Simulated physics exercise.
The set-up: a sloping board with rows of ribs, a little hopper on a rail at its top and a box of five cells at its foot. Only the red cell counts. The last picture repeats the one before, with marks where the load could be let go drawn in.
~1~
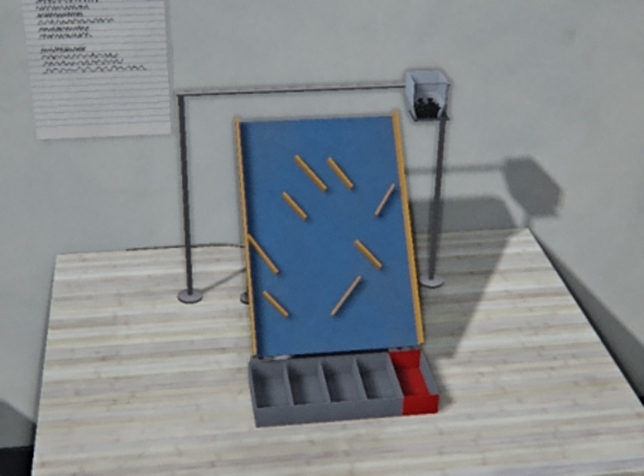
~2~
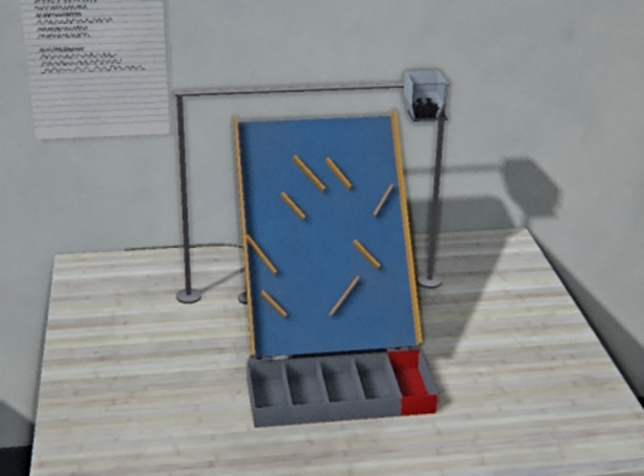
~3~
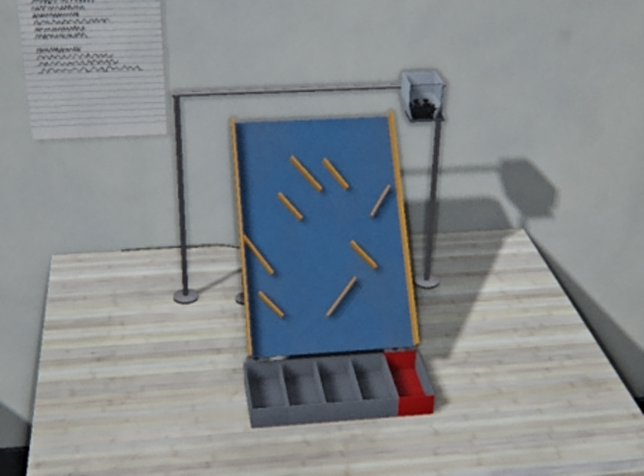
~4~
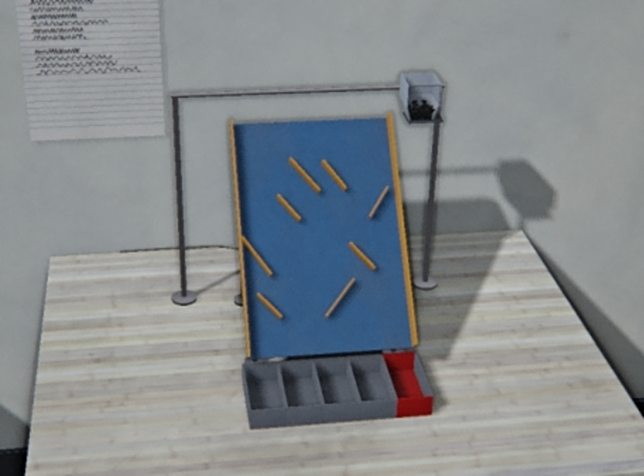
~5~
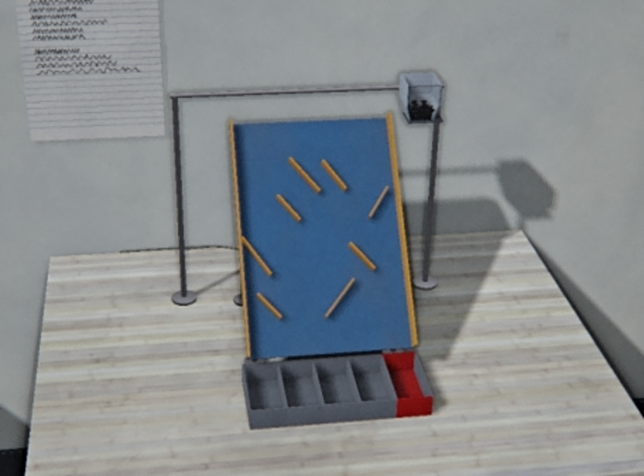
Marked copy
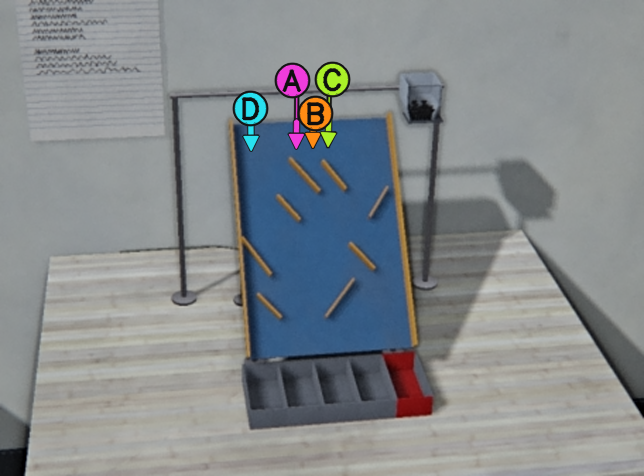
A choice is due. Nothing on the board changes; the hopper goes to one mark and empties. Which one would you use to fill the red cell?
C.
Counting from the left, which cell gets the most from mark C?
The fifth.
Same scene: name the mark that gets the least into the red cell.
It is D.
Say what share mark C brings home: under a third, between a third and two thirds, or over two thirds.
Over two thirds.
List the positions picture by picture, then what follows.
In the first picture, hopper near (424, 110), black beans, door shut.
In the second picture, ribs (295, 156) to (324, 188), (328, 158) to (351, 186), (282, 193) to (305, 217).
In the third picture, ribs (372, 215) to (389, 185), (244, 235) to (273, 273), (352, 241) to (377, 267).
In the fourth picture, ribs (258, 293) to (282, 317), (326, 316) to (354, 278).
In the fifth picture, red cell near (414, 406), number 5 of 5 from the left.
On the marked copy, mark A meets the board at (296, 143); mark B meets the board at (312, 142); mark C meets the board at (328, 141); mark D meets the board at (251, 145).
With A, close to half in the red cell, close to half in other cells.
With B, close to half in the red cell, close to half in other cells.
With C, the bulk in the red cell, close to a quarter in other cells.
With D, none at all in the red cell, all but a few in other cells.
